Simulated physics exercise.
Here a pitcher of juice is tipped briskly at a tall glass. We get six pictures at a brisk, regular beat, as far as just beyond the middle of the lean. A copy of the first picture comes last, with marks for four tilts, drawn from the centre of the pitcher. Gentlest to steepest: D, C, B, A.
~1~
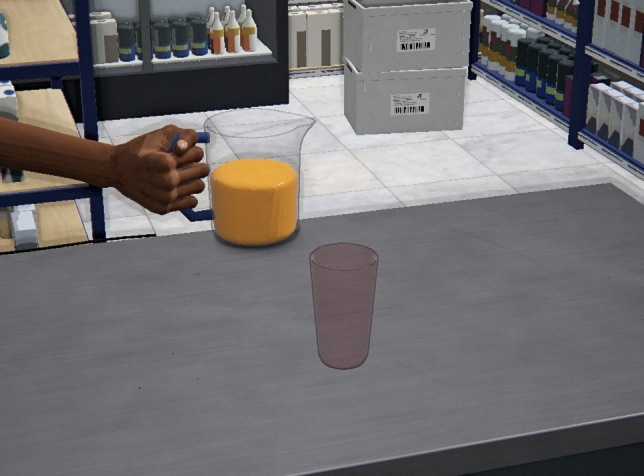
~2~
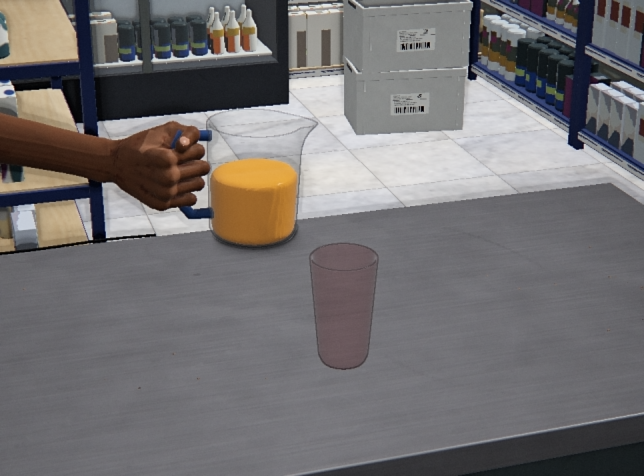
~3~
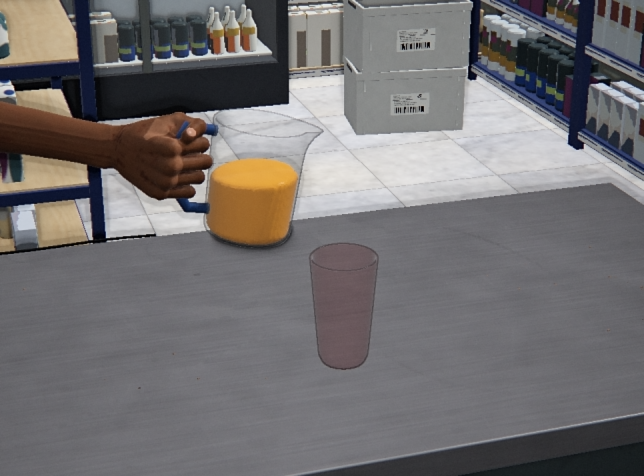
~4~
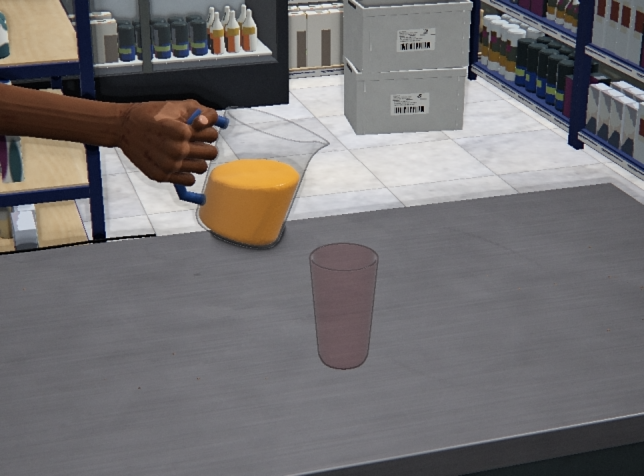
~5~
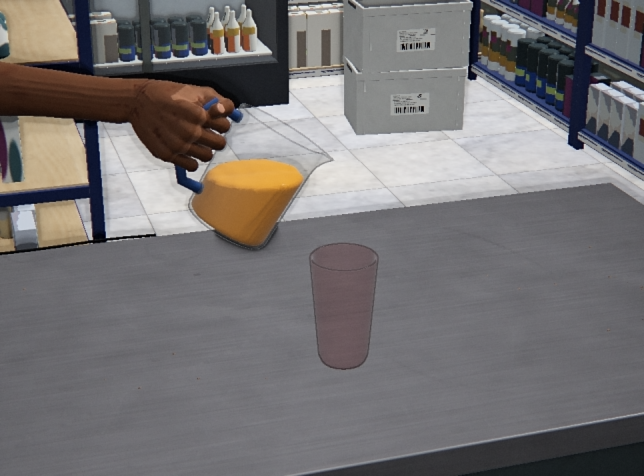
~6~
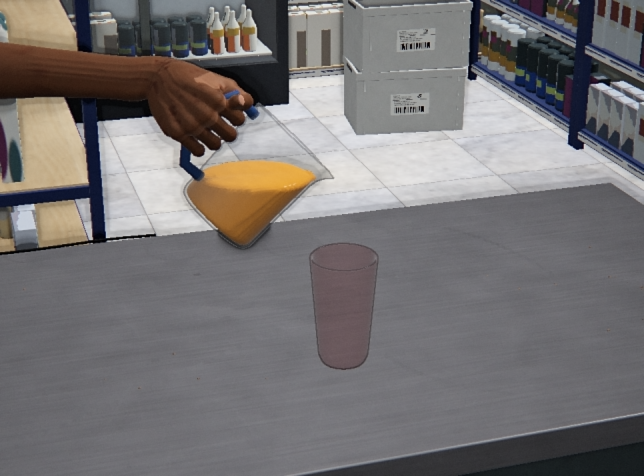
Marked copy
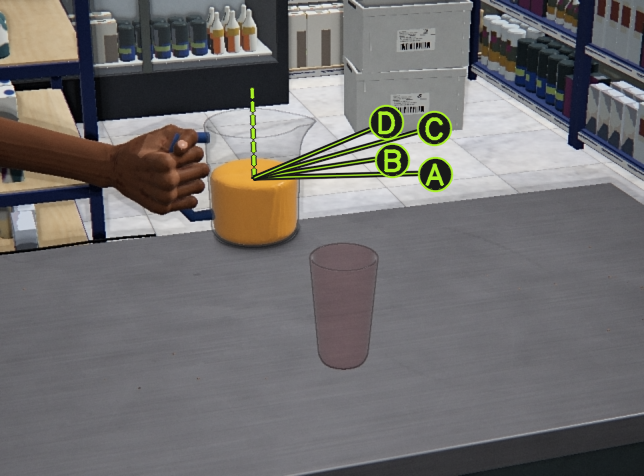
A hand on the left gripped a clear pitcher of orange juice by its blue handle and tilted it steadily rightward toward an empty tall glass on the gray counter, with no juice leaving the pitcher.
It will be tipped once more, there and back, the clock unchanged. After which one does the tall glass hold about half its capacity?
Use mark D.
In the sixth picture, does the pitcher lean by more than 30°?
Yes, it does.
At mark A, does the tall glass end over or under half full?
Over half.
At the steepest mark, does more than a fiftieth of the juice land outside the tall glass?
Yes.
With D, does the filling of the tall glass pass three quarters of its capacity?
No, it does not.
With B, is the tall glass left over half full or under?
Over half.
On the marked copy, A at (418, 173); B at (375, 159); C at (417, 131); D at (370, 129).
For mark A, the tall glass ends with about 89 % of what it can hold; 12 % of the juice is spilt.
For mark B, the tall glass ends with about 80 % of what it can hold; 9 % of the juice is spilt.
For mark C, the tall glass ends with about 70 % of what it can hold; 3 % of the juice is spilt.
For mark D, the tall glass ends with about 51 % of what it can hold; 3 % of the juice is spilt.
